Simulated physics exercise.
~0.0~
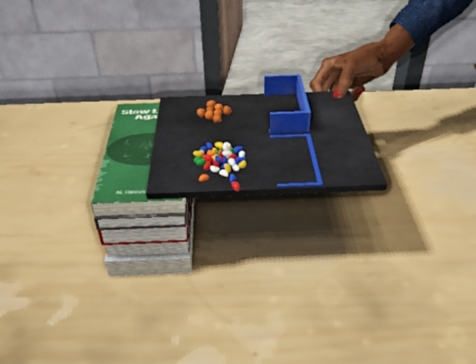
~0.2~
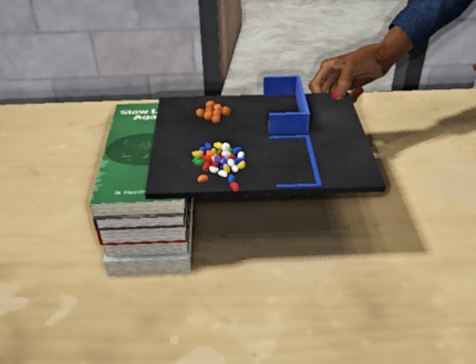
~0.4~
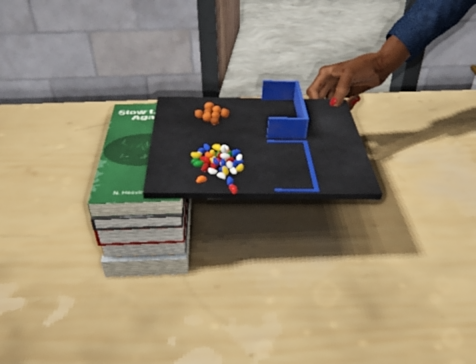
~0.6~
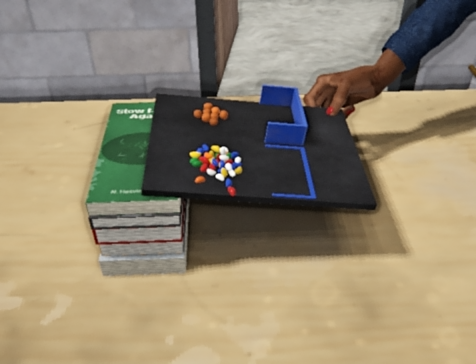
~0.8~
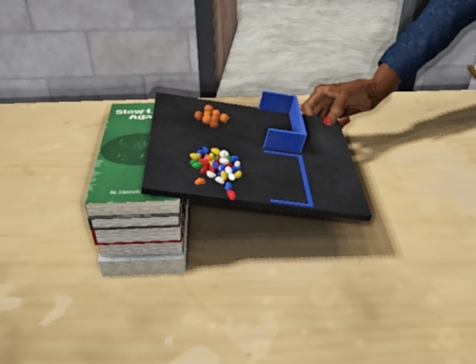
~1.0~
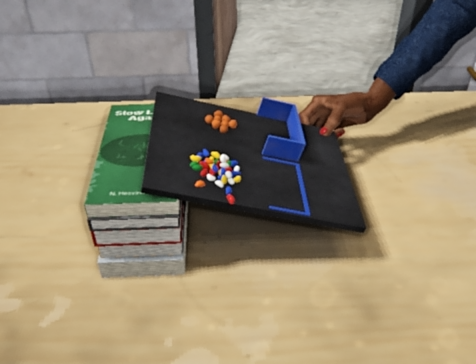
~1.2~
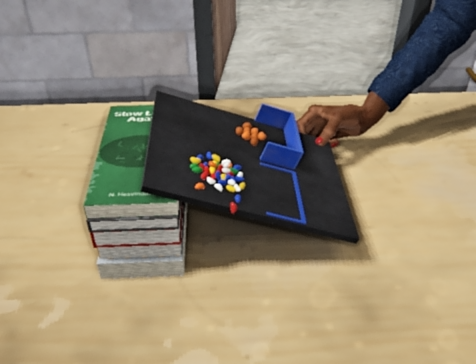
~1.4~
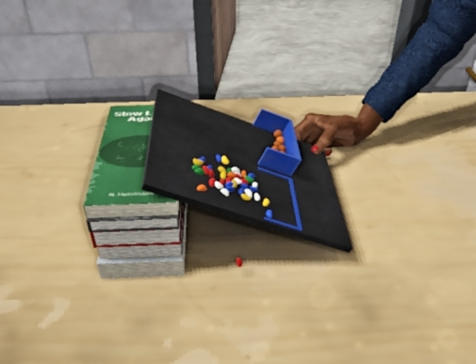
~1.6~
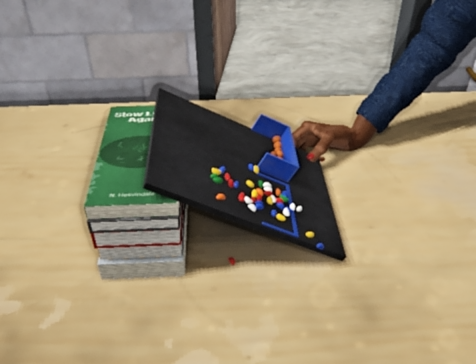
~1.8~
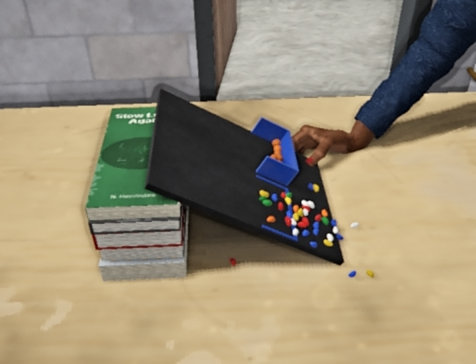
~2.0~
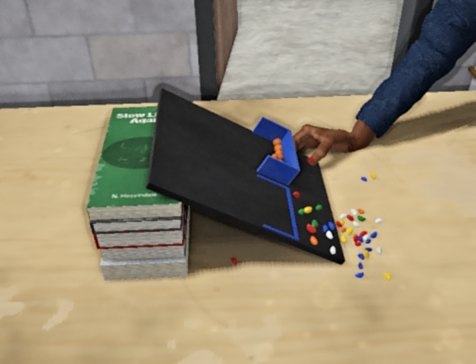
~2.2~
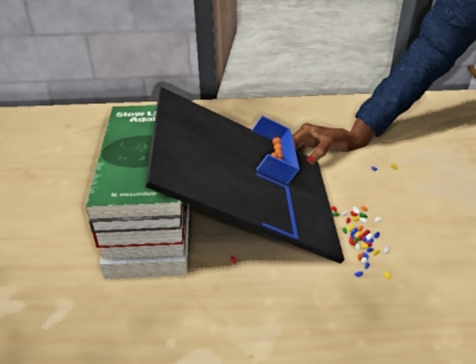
A hand in a dark blue sleeve holds the right end of a black board, its left end resting on a stack of books with a green cover, on a pale wooden table seen from slightly above. Orange pieces lie toward the back and multicoloured ones in front, each facing a blue barrier. The hand gradually lowers the free end, and the orange pieces slide first, gathering behind the taller back barrier. The colourful pieces then tumble past the low front strip. Finally the board rests sloping, the colourful pieces scattered on the table at right.
